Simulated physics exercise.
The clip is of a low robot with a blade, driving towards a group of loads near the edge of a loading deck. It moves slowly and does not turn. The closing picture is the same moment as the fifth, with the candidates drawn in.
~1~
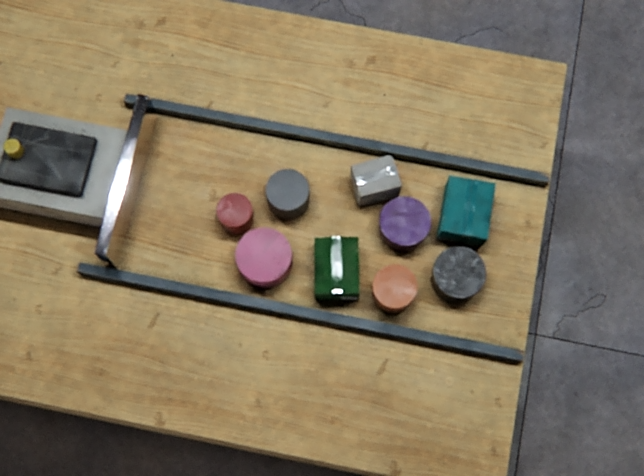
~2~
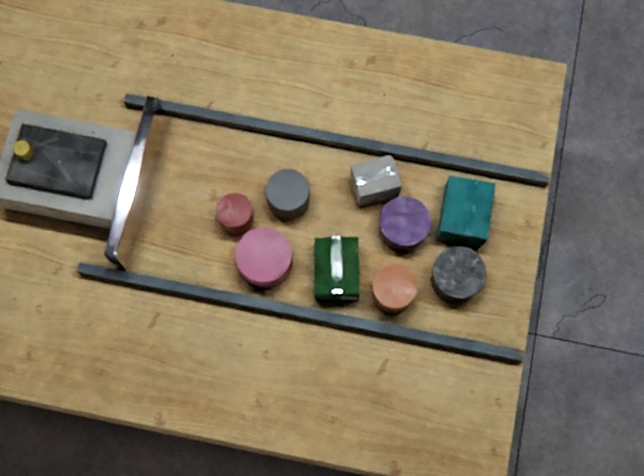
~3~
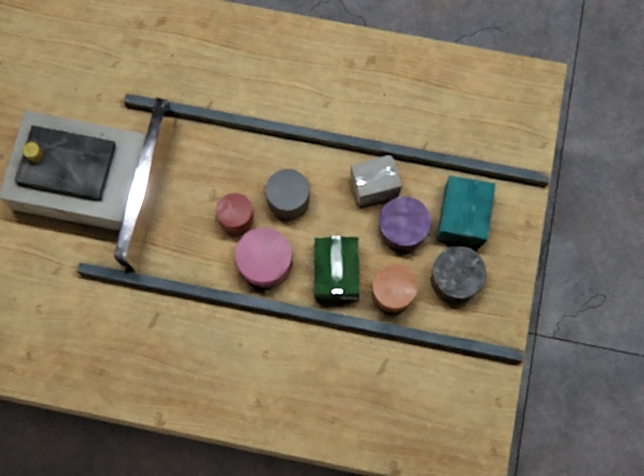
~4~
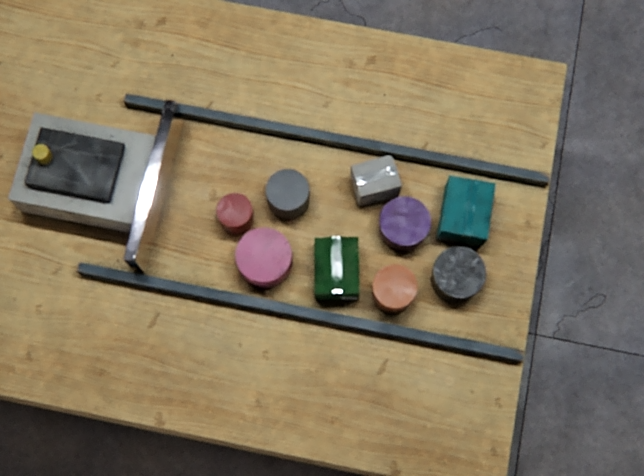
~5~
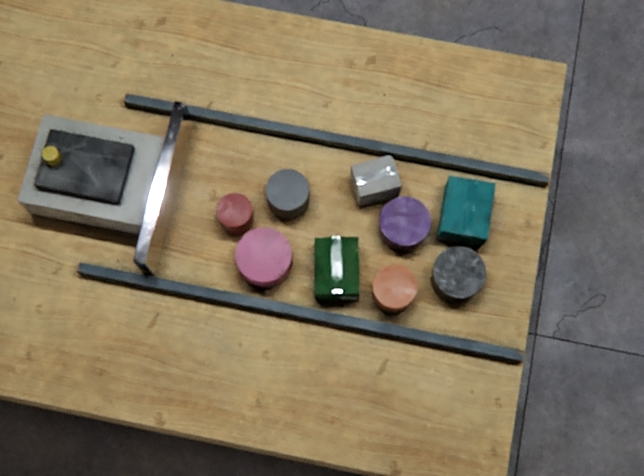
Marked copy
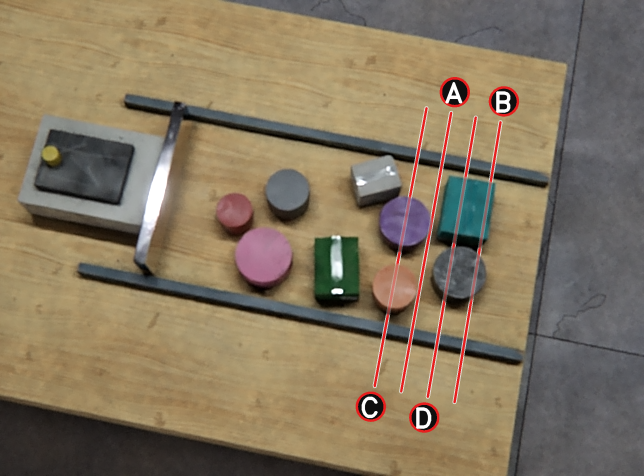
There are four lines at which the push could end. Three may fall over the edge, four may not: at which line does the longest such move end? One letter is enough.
Stop at D.
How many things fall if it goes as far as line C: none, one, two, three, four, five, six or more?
In all, none.
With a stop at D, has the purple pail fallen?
No.
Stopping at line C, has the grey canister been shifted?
By then, yes.
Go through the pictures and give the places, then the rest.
The first frame shows robot (53, 160); grey canister (288, 194); pink canister (264, 258).
The second frame shows robot (63, 161); black pail (458, 276).
The third frame shows robot (72, 163); purple pail (404, 225).
The fourth frame shows robot (82, 165); turquoise box (466, 211).
The fifth frame shows robot (91, 167); red pail (236, 214); grey canister (288, 194); pink canister (264, 258).
On the marked copy, A at (427, 247); B at (478, 257); C at (402, 242); D at (453, 252).
Following D. Soon after the start, robot (197, 187); pink canister (291, 265); grey canister (305, 186).
Later, robot (302, 208); orange pail (491, 315); black pail (491, 268).
In the end, robot (383, 224); orange pail over the edge; black pail over the edge; two fallen.
As for the rest, A is within the limit but short; B drops five; C is within the limit but short.
